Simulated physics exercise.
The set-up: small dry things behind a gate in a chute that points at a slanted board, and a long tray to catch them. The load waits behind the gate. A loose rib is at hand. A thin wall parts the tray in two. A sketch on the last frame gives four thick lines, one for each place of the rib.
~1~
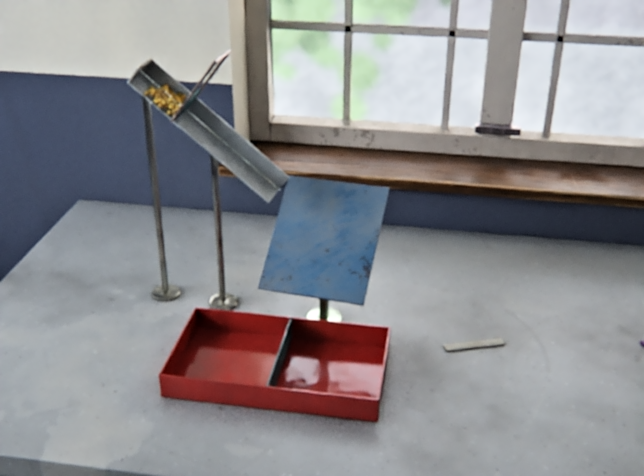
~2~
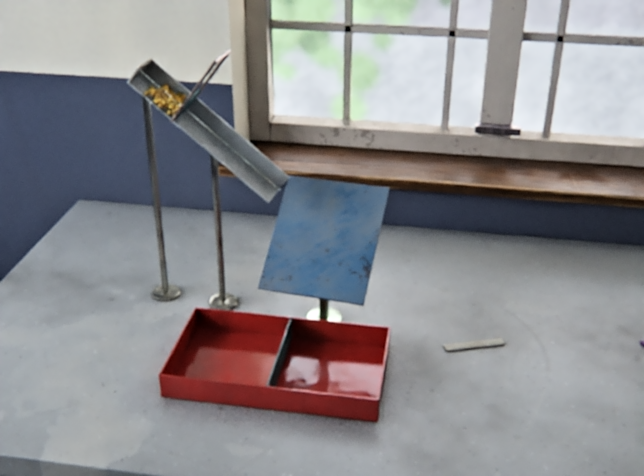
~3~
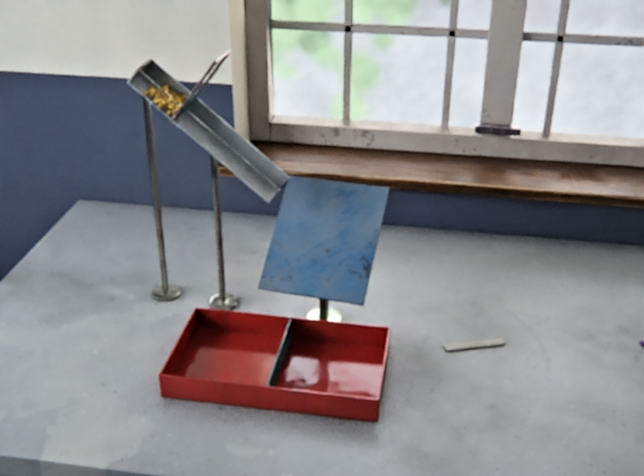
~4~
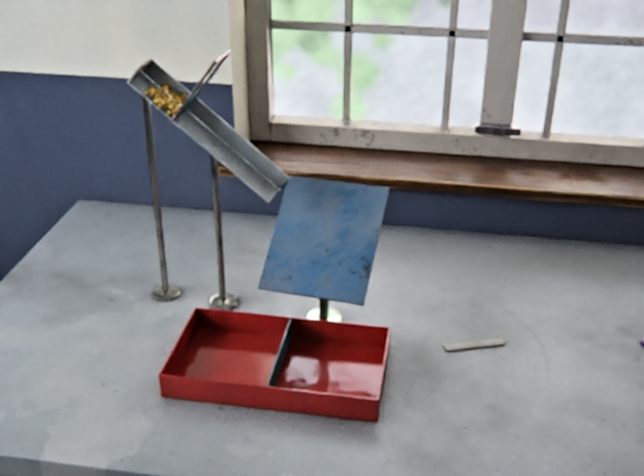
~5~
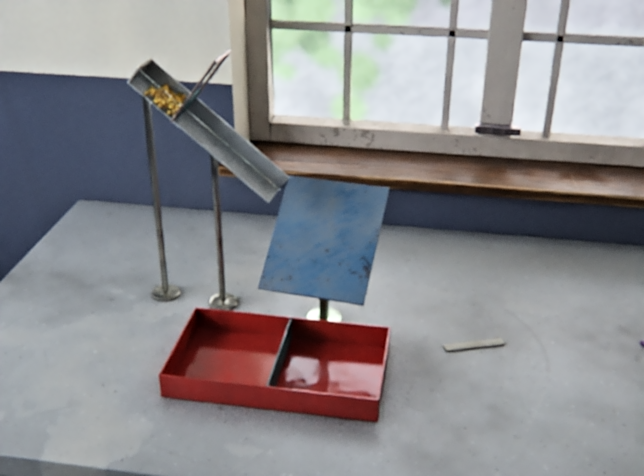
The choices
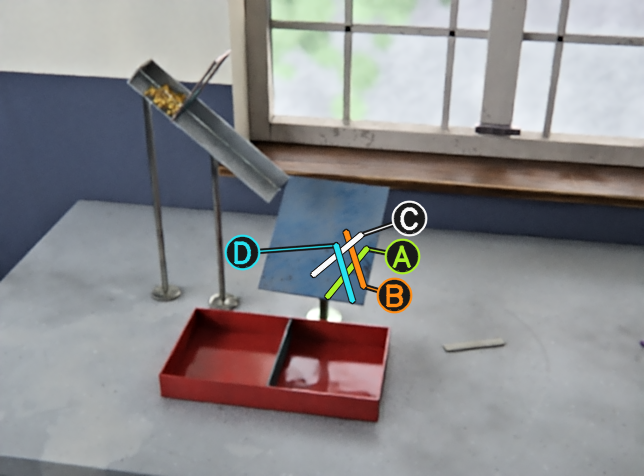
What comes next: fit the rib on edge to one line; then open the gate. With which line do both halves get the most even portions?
Choose C.
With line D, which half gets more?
More lands on the right.
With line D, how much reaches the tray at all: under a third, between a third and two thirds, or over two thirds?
Over two thirds.
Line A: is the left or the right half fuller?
More lands on the right.
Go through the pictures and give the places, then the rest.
The first frame shows load behind the gate near (172, 102), puffed corn balls; lip of the chute near (274, 196), sloping fairly steeply.
The second frame shows middle of the board near (325, 237), tilted fairly steeply; middle of its low edge near (310, 296); of its high edge near (338, 181).
The third frame shows front corners of the tray near (160, 375) and (378, 399); front end of its middle wall near (267, 387); gate still shut near (192, 97).
The fourth frame shows middle of the load near (172, 102); lip near (274, 196).
The fifth frame shows middle of the load near (172, 102); lip near (274, 196).
On the marked copy, line A from (366, 248) to (327, 296); line B from (346, 232) to (363, 286); line C from (361, 235) to (313, 274); line D from (336, 245) to (352, 300).
For line A, of what is caught, a small share in the left half, the bulk in the right.
For line B, of what is caught, only a few in the left half, all but a few in the right.
For line C, of what is caught, close to a third in the left half, close to two thirds in the right.
For line D, of what is caught, only a few in the left half, all but a few in the right.
